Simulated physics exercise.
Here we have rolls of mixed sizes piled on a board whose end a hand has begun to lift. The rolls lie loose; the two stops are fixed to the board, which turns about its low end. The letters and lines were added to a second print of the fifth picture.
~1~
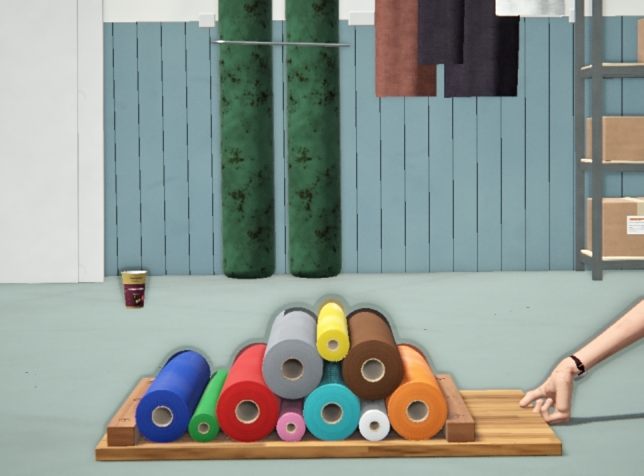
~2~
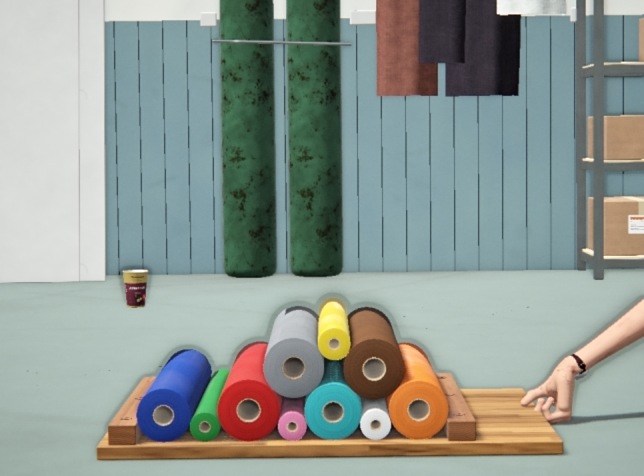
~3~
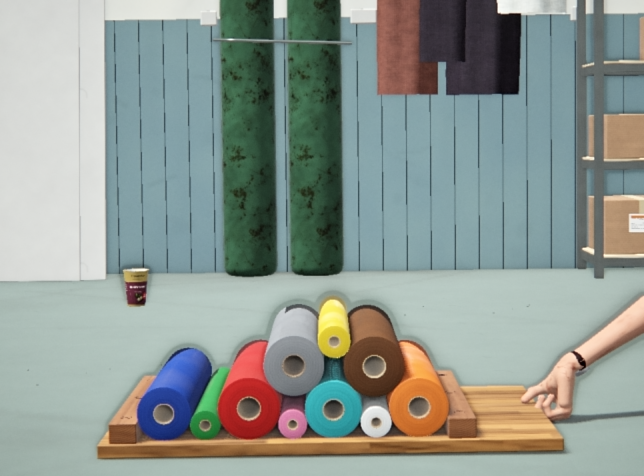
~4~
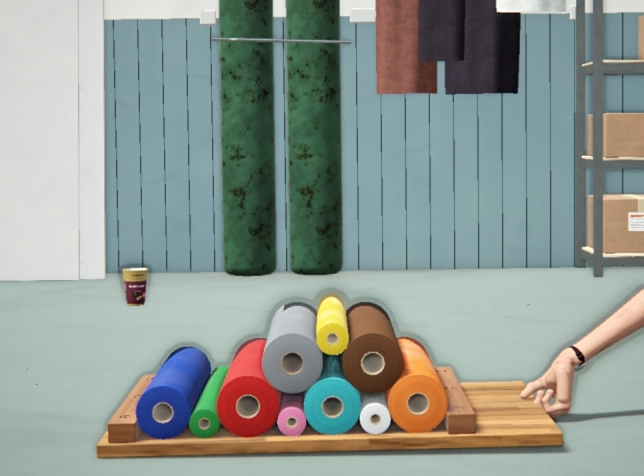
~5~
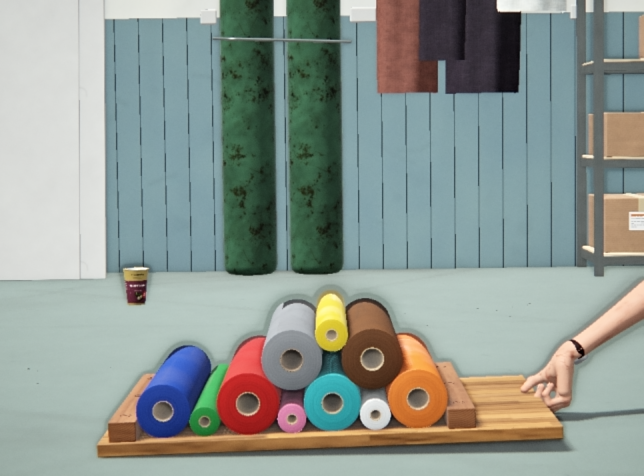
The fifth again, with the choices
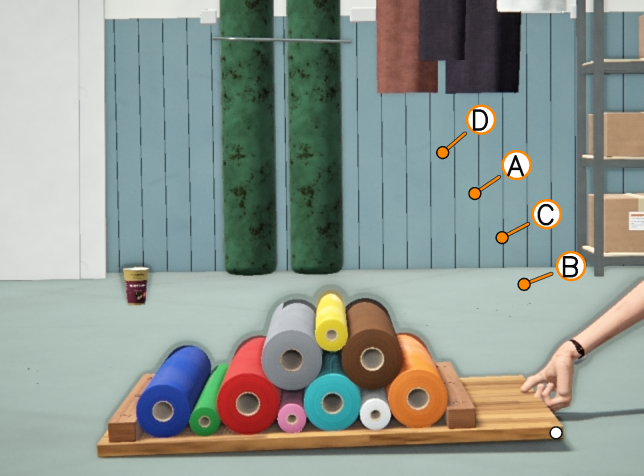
A pile of colorful rolls lay stacked on a wooden board on the floor while a hand at the right gripped the board's end and raised it very slightly, the rolls barely shifting.
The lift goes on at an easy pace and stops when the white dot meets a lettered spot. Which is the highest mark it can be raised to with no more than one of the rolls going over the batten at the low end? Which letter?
The answer is mark D.
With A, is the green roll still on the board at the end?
Yes, with A.
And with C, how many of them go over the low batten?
It comes to none.
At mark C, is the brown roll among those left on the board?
Yes.
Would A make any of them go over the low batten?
No, at A.
On the copy, A at (475, 193); B at (524, 284); C at (502, 238); D at (443, 153); the white dot at (556, 433).
On D. First, board at 21°.
Then, board at 40°.
Finally, board at 40°, none over the low batten.
By contrast, A none over the low batten; B none over the low batten; C none over the low batten.
